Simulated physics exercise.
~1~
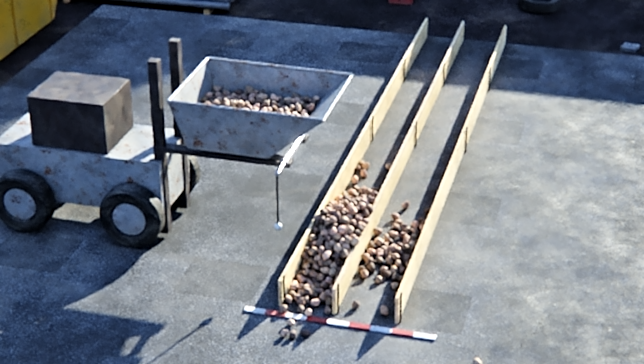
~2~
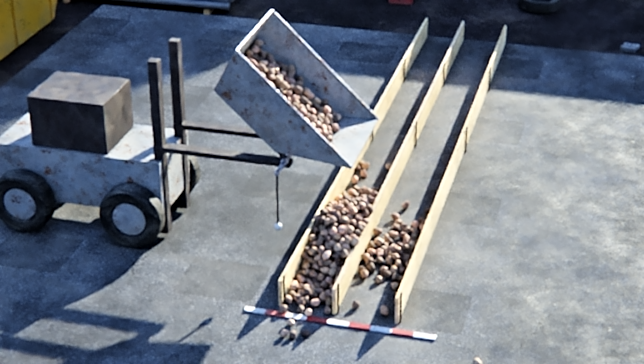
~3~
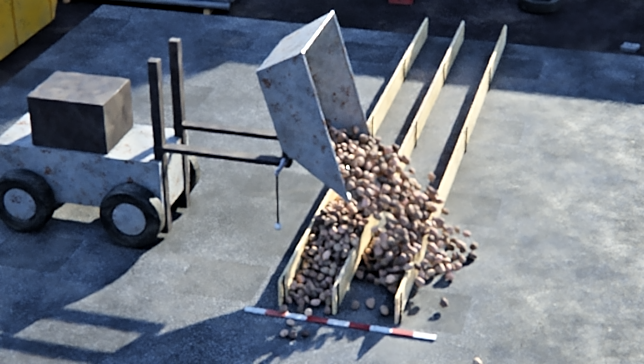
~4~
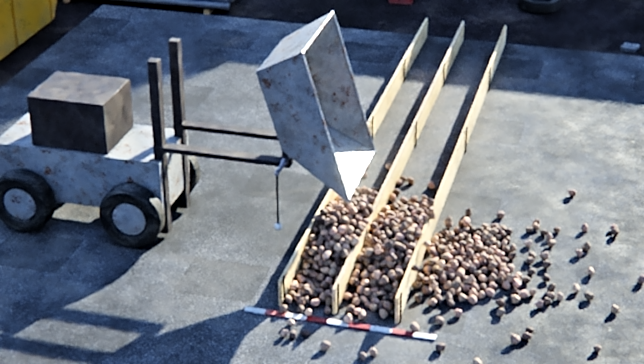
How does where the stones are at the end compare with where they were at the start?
At the start the stones were in the raised skip and in heaps between the boards. By the end they lay farther to the right and somewhat lower overall, heaped among the boards and scattered well past the last one.
